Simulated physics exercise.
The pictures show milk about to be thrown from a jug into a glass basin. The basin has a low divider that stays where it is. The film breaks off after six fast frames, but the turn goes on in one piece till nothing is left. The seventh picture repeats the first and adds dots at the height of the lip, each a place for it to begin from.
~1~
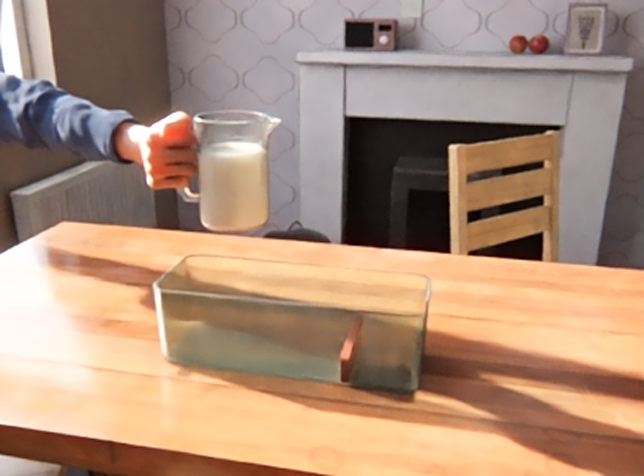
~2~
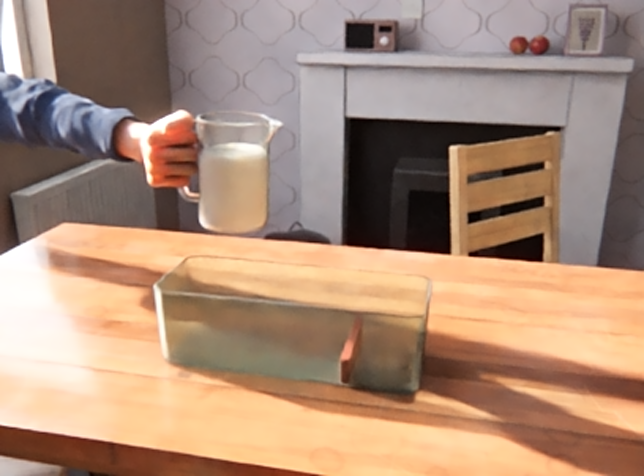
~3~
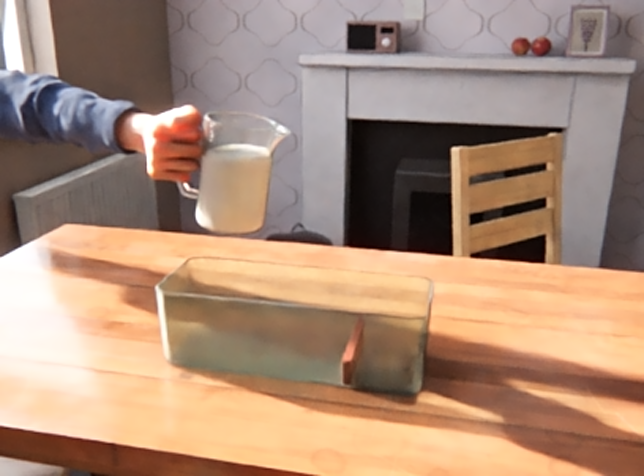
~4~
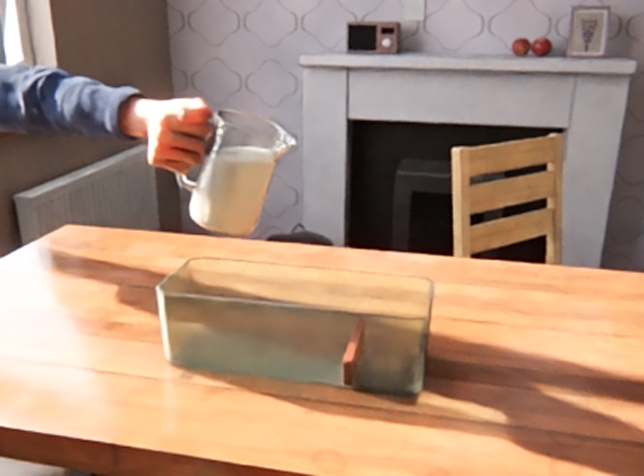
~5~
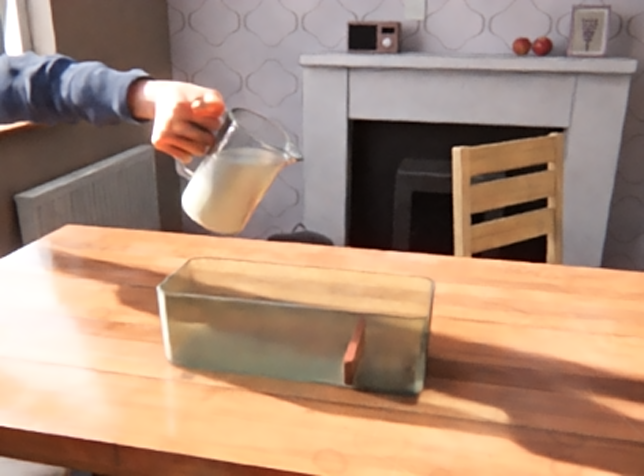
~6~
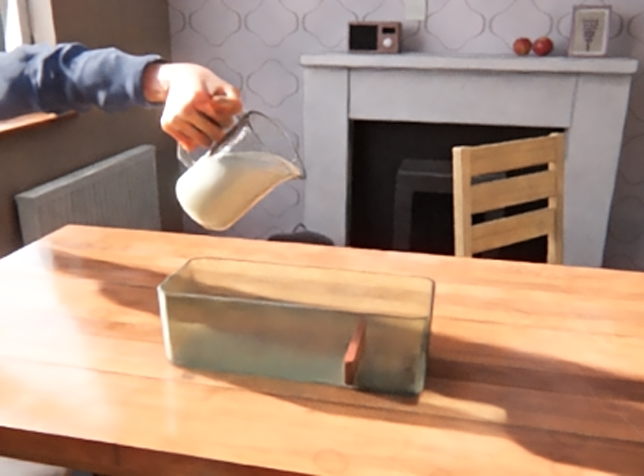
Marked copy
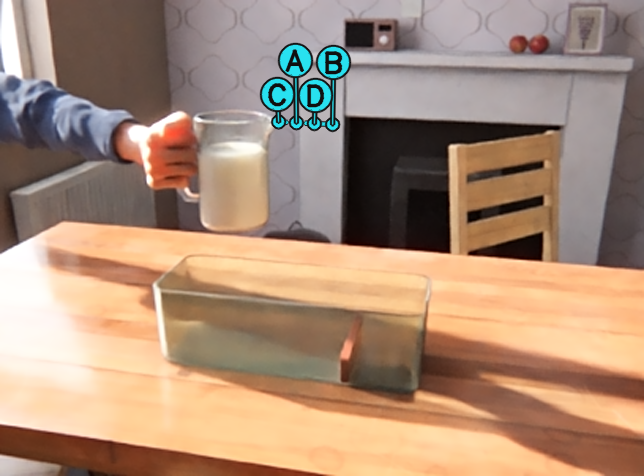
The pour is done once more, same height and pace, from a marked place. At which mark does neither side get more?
Take A.
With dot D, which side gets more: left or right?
More ends on the right.
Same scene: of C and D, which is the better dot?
D.
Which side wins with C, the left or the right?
More ends on the left.
On the marked copy, A at (296, 122); B at (332, 124); C at (278, 121); D at (314, 123).
If A is chosen, about 50 % ends left of the wall and 49 % right of it.
If B is chosen, about 30 % ends left of the wall and 66 % right of it; 4 % is lost outside.
If C is chosen, about 88 % ends left of the wall and 8 % right of it; 4 % is lost outside.
If D is chosen, about 22 % ends left of the wall and 76 % right of it.
